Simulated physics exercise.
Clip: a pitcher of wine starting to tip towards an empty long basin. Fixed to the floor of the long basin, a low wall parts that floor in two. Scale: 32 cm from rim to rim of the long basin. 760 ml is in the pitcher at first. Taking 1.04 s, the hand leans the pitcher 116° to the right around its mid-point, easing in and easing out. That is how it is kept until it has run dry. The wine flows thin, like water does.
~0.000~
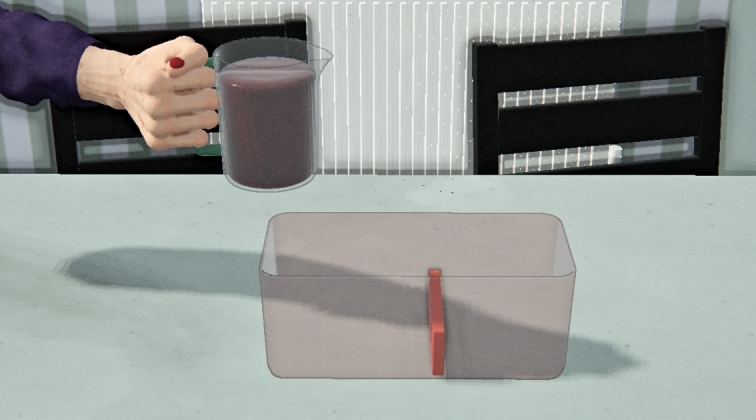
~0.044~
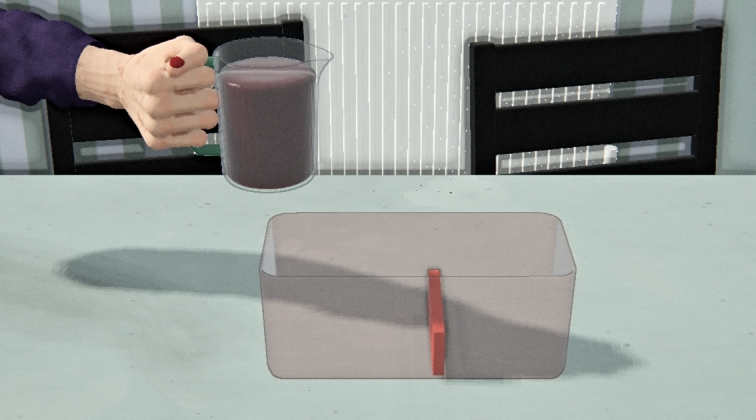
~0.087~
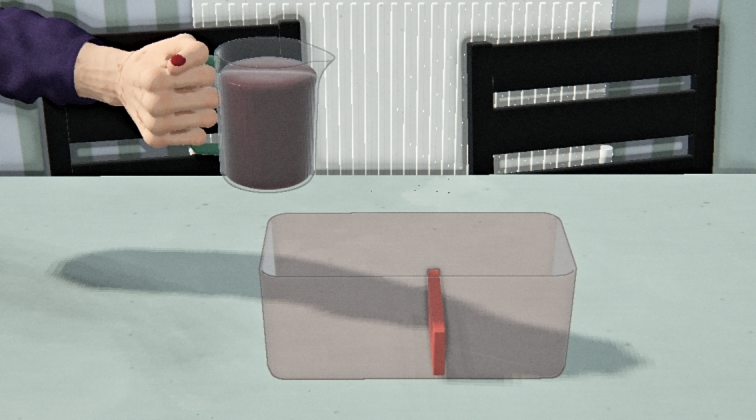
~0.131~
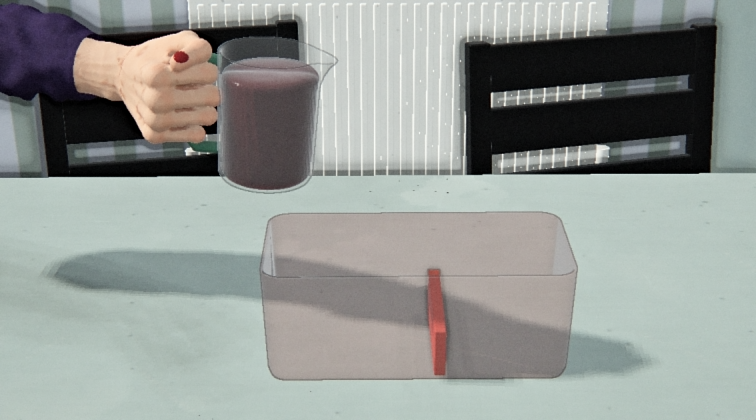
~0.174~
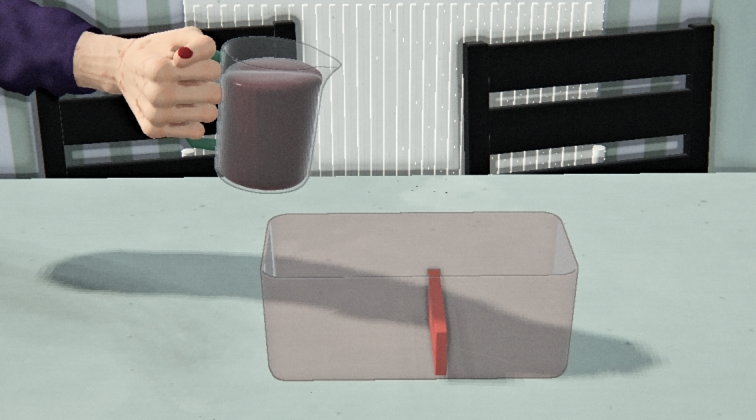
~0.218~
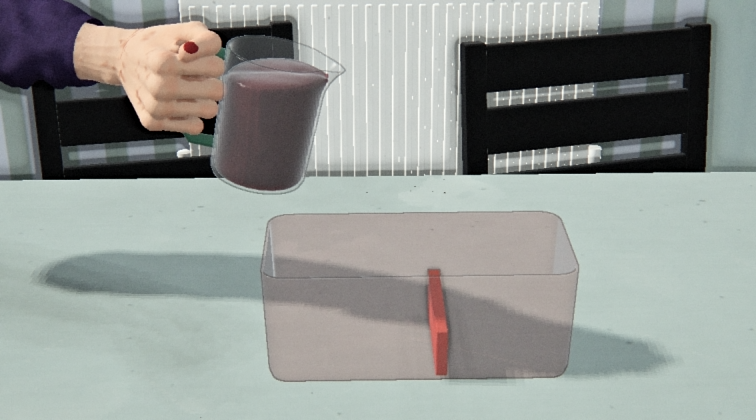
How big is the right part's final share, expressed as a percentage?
Some 6 per cent.
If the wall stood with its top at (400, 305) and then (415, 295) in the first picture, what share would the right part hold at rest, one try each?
60 per cent first, 30 per cent second.
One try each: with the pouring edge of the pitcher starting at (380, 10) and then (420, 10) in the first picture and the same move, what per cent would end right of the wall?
Try 1: 80 %; try 2: 90 %.
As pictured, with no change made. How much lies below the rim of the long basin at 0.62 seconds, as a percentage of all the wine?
Roughly 4 per cent.
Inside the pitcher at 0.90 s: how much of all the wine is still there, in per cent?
About 20 per cent.
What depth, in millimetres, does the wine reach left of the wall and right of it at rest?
The left ends up at roughly 28 mm, with the right at roughly 2 mm.
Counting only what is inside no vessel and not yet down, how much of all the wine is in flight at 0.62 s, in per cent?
Around 16 in a hundred.
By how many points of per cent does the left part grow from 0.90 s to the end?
It comes to near 34 per cent.
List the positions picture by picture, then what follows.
In the first frame, it leans 0°; its right rim is at (333, 54); the wine meets the walls at (220, 70) and (317, 70); the long basin's rim runs from (266, 245) to (567, 245); the wall's top is at (437, 301).
In the second frame, it leans 1°; its right rim is at (333, 55); the wine meets the walls at (219, 70) and (317, 70).
In the third frame, it leans 2°; its right rim is at (335, 56); the wine meets the walls at (220, 69) and (318, 71).
In the fourth frame, it leans 4°; its right rim is at (338, 59); the wine meets the walls at (222, 70) and (320, 72).
In the fifth frame, it leans 8°; its right rim is at (342, 63); the wine meets the walls at (225, 72) and (324, 73).
In the sixth frame, it leans 12°; its right rim is at (346, 69); the wine meets the walls at (226, 74) and (329, 73).
By 0.62 s the tilt is 74° and 79 per cent is still to pour, 4 is left of the wall and 0 right of it.
By 0.90 s the tilt is 111° and 21 per cent is still to pour, 55 is left of the wall and 5 right of it.
By 1.21 s the tilt is 116° and 0 per cent is still to pour, 87 is left of the wall and 6 right of it.
By 1.54 s the tilt is 116° and 0 per cent is still to pour, 88 is left of the wall and 6 right of it.
At rest 88 per cent lies left of the wall, 6 right of it and 5 outside.
